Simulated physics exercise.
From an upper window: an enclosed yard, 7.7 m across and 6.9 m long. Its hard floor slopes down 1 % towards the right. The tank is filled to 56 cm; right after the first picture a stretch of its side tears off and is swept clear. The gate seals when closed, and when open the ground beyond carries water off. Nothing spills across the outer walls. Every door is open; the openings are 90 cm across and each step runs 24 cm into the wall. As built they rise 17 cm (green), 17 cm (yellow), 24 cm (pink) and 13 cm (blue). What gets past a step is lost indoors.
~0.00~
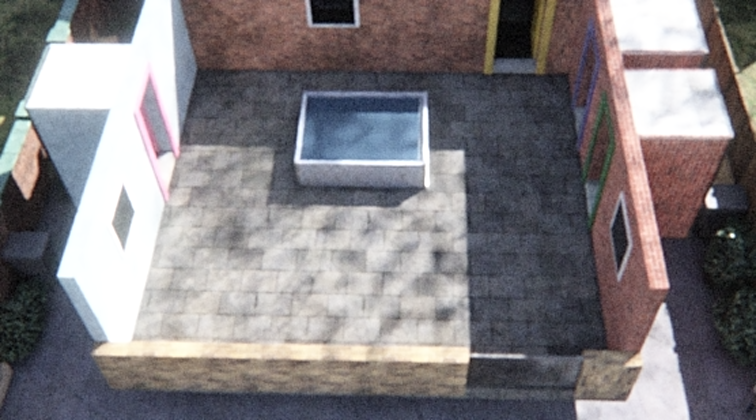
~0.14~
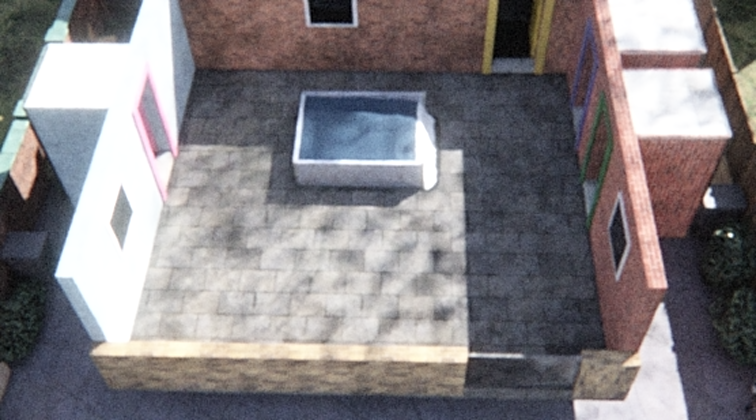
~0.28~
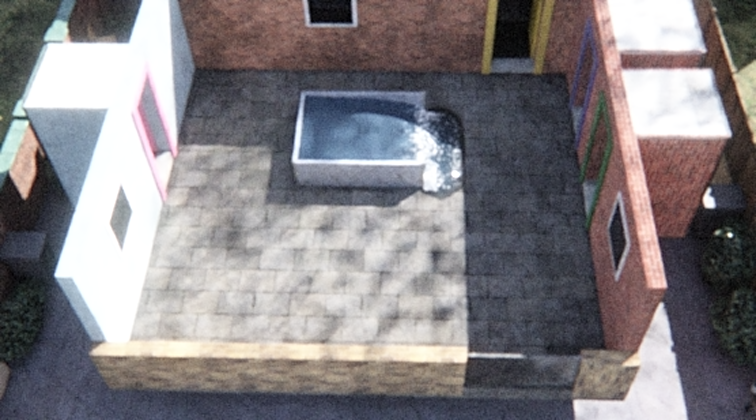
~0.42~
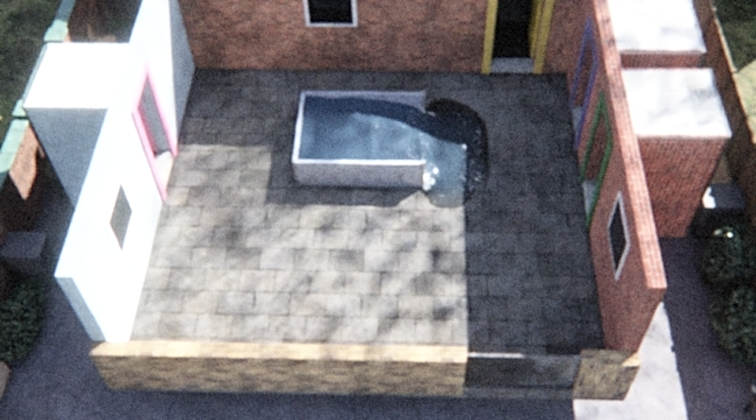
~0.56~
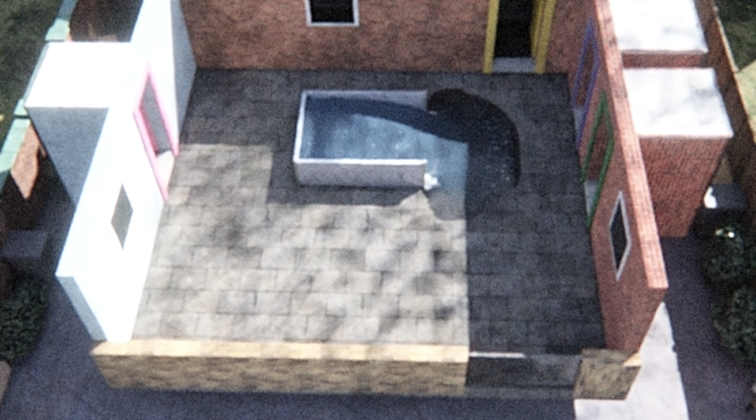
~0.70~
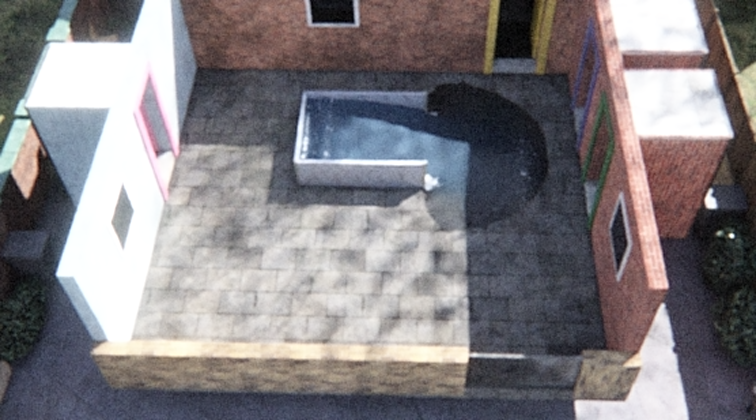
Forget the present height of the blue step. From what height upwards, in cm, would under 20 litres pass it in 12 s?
It would have to be roughly 24 cm high.
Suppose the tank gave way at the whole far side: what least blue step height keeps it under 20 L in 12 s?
Then roughly 15 cm.
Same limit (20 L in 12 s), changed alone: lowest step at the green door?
About 20 cm at green.
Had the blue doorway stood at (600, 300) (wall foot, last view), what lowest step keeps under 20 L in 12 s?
About 8.0 cm.
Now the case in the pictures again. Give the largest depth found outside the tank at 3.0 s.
Up to some 29 cm.
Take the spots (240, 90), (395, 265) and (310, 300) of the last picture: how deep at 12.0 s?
About 4, 3 and 3 cm.
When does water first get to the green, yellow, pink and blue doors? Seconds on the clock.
Green 1.1 s, yellow 1.2 s, pink 9.5 s, blue 0.9 s.
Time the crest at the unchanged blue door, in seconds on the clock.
Around 2.0 s.
After 1.4 s water covers 25 % of the floor, deepest (28 cm) near (574, 161); 15 cm at the blue door, 11 litres in over its 13 cm step.
After 3.0 s water covers 30 % of the floor, deepest (29 cm) near (568, 119); 26 cm at the blue door, 123 litres in over its 13 cm step.
After 12.0 s water covers 95 % of the floor, deepest (8 cm) near (604, 378); 5 cm at the blue door, 182 litres in over its 13 cm step.
At the blue door as built, the water arrived by 1.0 s and peaked near 28 cm at 2.0 s.
With a step of 20.5 cm, 53 litres would have come in within the 12 s; with 27.5 cm, 5 litres. So under 20 litres takes about 24 cm.
